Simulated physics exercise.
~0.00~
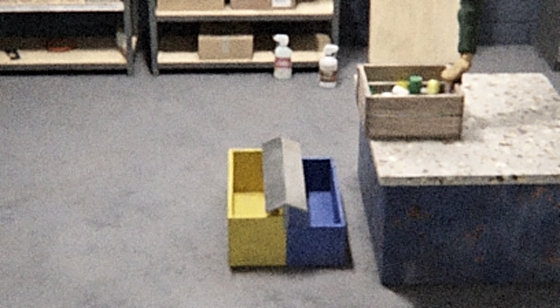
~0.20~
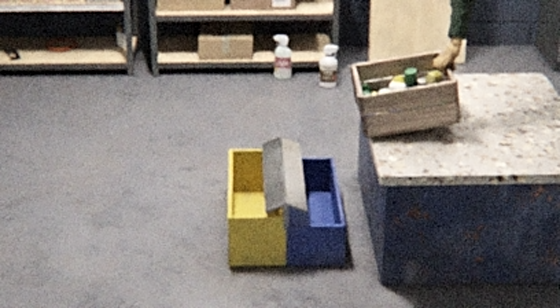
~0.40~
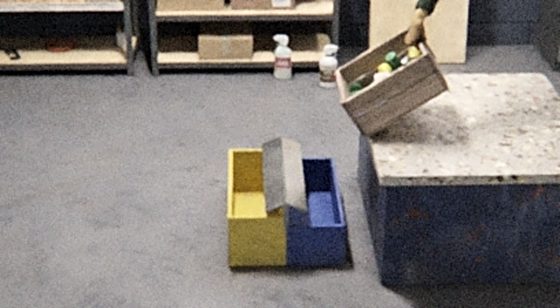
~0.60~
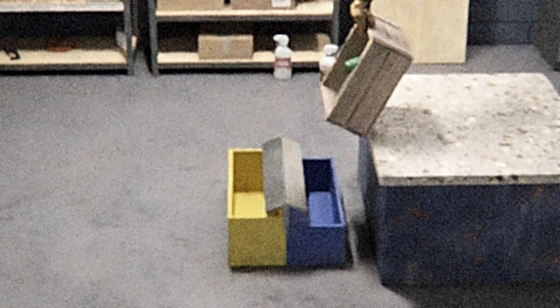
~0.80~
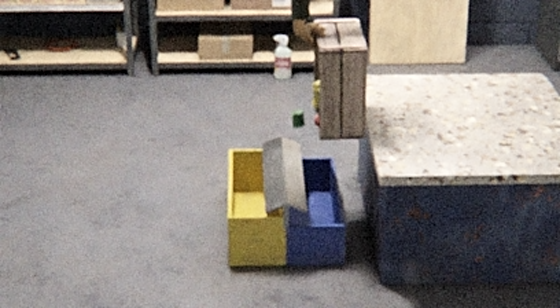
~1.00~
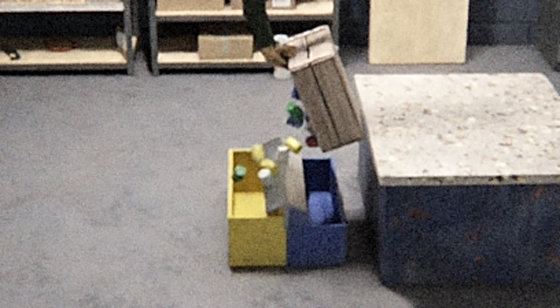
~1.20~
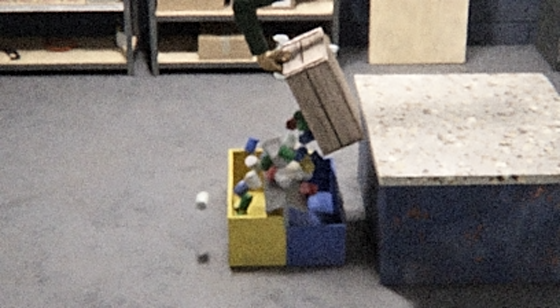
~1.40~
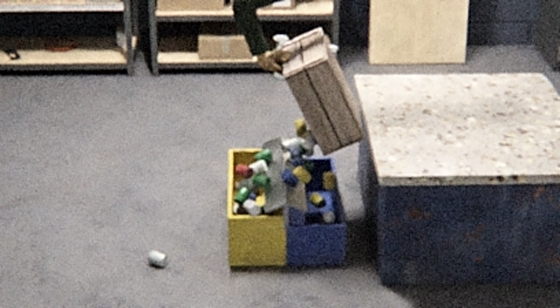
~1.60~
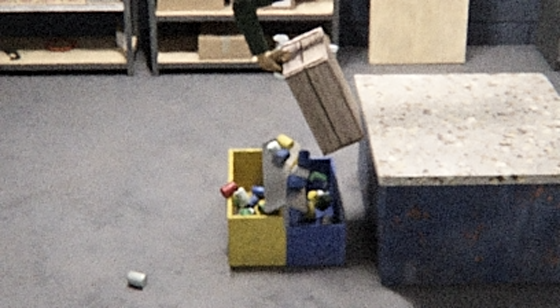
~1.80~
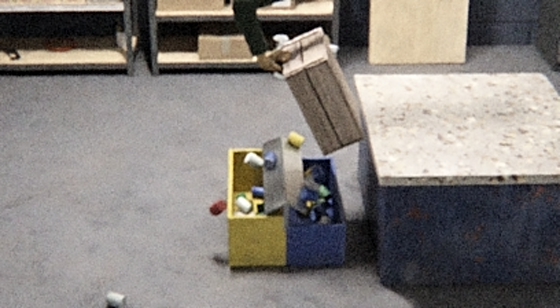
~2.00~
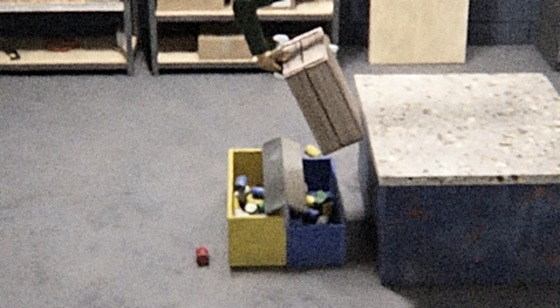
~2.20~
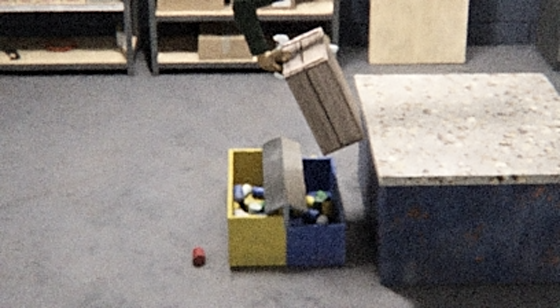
A wooden crate tips over leftward, spilling small jars into yellow and blue bins and onto the floor.
